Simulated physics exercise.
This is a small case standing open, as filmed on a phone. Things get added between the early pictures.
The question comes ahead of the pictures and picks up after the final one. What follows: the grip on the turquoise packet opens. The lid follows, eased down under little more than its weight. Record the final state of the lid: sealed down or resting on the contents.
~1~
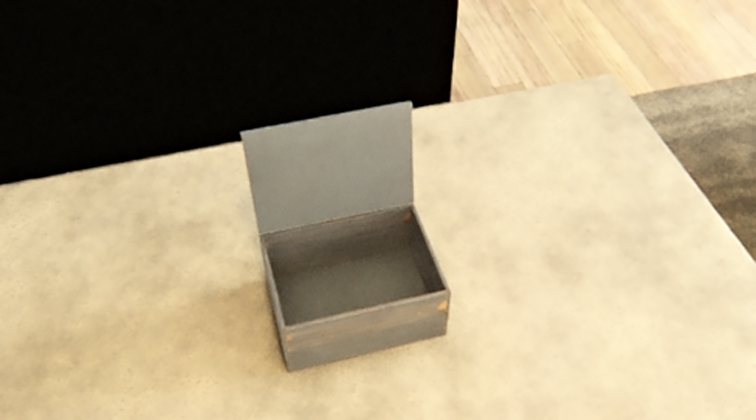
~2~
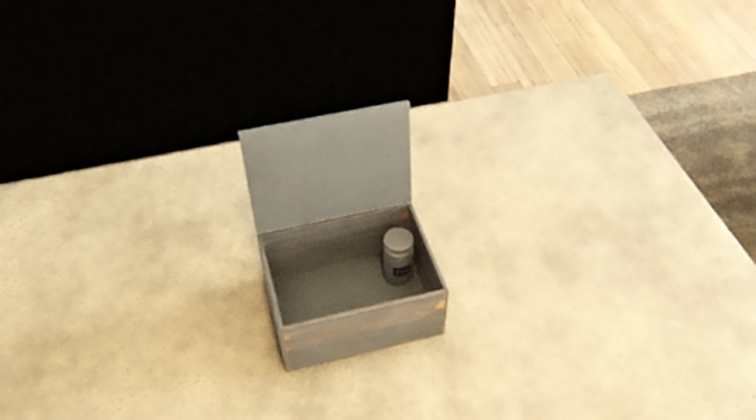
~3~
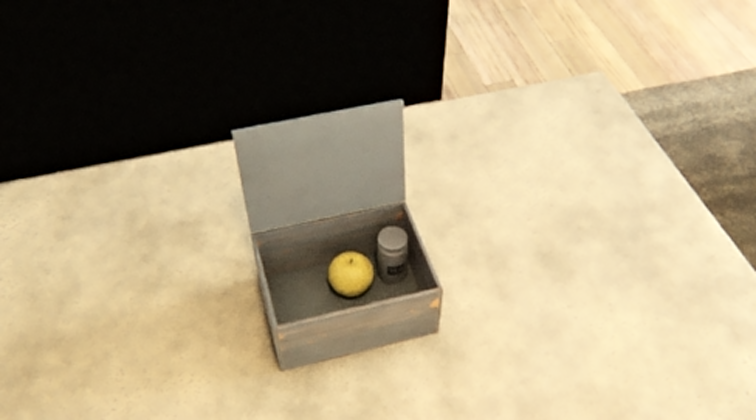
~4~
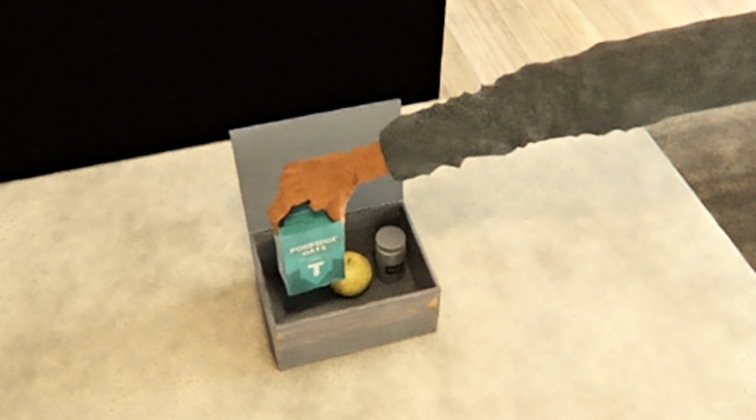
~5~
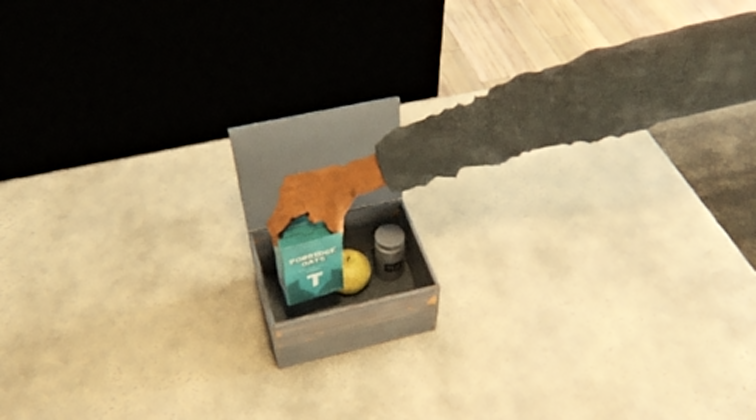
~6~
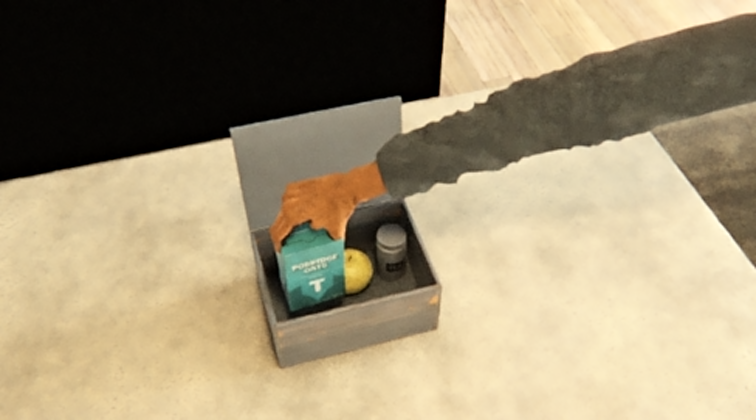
Final state: Resting on the contents.
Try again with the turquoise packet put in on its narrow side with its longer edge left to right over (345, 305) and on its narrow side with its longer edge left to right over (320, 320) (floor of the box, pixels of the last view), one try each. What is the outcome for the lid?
In the first case it comes fully down; in the second case it comes fully down.
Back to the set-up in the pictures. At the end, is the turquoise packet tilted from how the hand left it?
As it turns out, it keeps its original angle.
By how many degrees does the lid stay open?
It stays some 14° above the rim.
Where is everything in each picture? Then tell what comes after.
In the first frame, the last thing is not in view yet.
In the second frame, the last thing is not in view yet.
In the third frame, the last thing is not in view yet; yellow apple (351, 274).
In the fourth frame, still above its spot; turquoise packet (310, 247).
In the fifth frame, still above its spot; turquoise packet (309, 258).
In the sixth frame, put in, still held; turquoise packet (311, 264).
Then, 0.40 s after the last picture, turquoise packet tipped 4° from how it was near (306, 304).
Then, 1.40 s after the last picture, lid 72° above the rim; turquoise packet slid about its own width near (307, 306); yellow apple rolled a little.
Then, 1.90 s after the last picture, lid 29° above the rim; turquoise packet slid about its own width near (307, 307); yellow apple rolled a little.
At rest, lid 14° above the rim; moved from the start, turquoise packet; the other 2 in place. Seen from the same camera at the end, turquoise packet near (307, 306).
